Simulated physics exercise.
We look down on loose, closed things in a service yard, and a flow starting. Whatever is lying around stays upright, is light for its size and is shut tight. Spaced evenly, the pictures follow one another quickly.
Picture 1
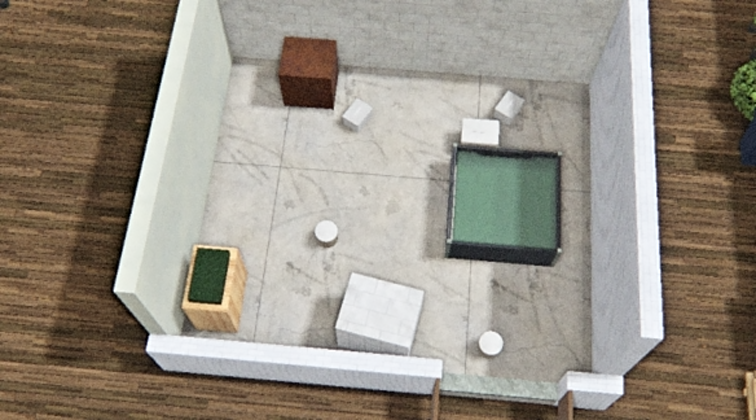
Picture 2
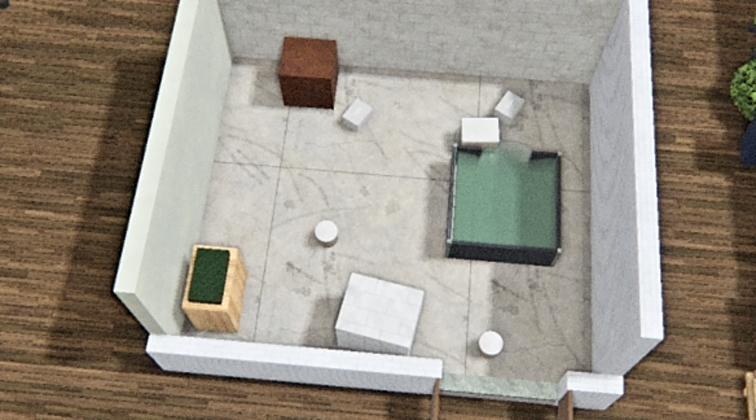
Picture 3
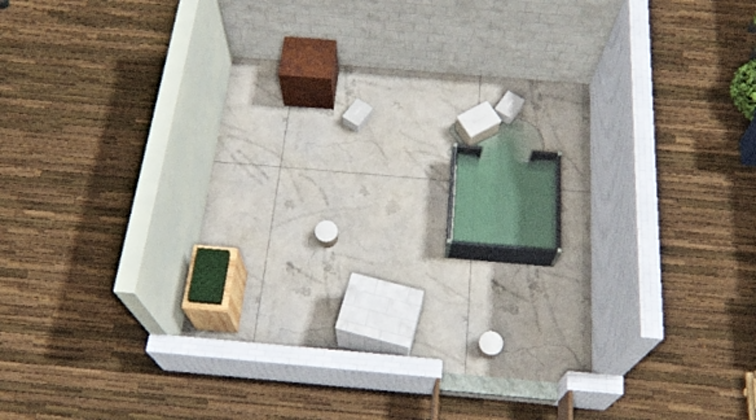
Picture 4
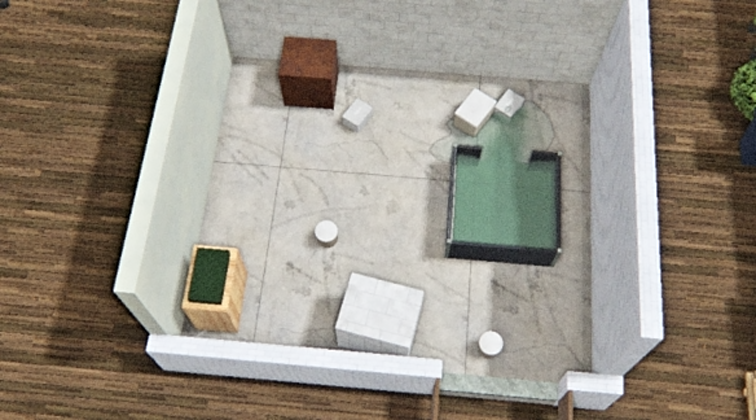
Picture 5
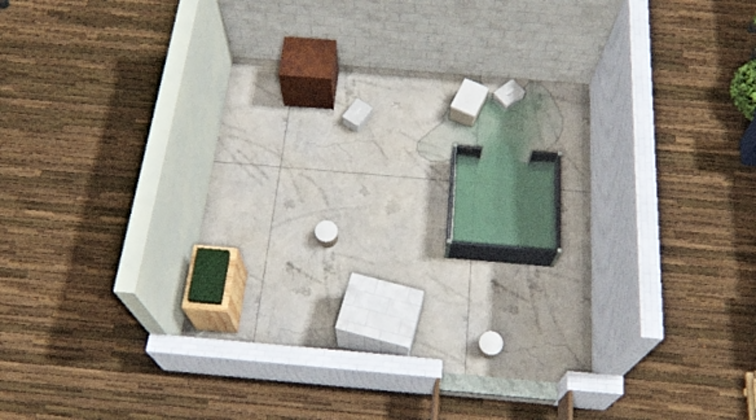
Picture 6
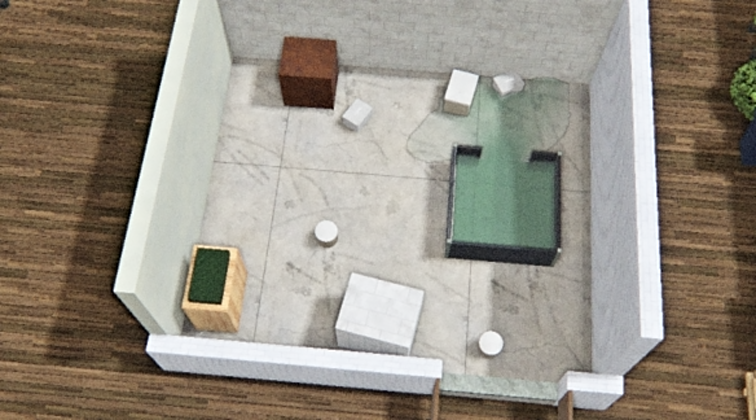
A walled yard with a pale stone floor, set amid dark wooden planking, is seen from high above by a still camera. A rust-brown block stands at the back left, a green-topped wooden box at the front left, white blocks and round pieces lie about, and a dark-rimmed green tank sits right. Greenish water pours through a gap opening in the tank's back wall, spreads rearward, and pushes first the nearest white box, then a smaller one, backward.
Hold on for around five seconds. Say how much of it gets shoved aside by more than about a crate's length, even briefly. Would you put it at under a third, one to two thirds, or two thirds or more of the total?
Mid band.
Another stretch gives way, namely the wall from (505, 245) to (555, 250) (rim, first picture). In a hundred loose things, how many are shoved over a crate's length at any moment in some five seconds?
Roughly 20 in a hundred.
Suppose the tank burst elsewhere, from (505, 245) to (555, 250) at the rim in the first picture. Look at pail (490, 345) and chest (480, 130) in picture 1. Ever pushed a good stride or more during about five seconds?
Going one by one, the first made the full stretch and the second stopped short.
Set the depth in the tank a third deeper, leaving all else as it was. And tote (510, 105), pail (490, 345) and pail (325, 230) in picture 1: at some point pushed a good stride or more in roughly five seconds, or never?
Went the distance, fell short, fell short.
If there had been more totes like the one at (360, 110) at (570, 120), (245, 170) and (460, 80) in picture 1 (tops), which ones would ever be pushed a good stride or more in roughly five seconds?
Taking them one at a time: Gets driven off, then remains close, then gets driven off.
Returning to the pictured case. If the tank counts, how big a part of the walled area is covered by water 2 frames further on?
About 20 in a hundred.
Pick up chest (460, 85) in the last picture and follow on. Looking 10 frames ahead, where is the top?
Somewhere near (357, 85).
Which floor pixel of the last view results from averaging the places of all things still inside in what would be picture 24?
Around pixel (400, 184).
A moment on, 2 of 5 are well off their spots; 0 afloat.
Next, 1 of 5 are well off their spots; 2 afloat.
Later, 3 of 5 are well off their spots; 2 afloat.
In the end, 3 of 5 are well off their spots, and 3 have been at some point; 0 afloat.
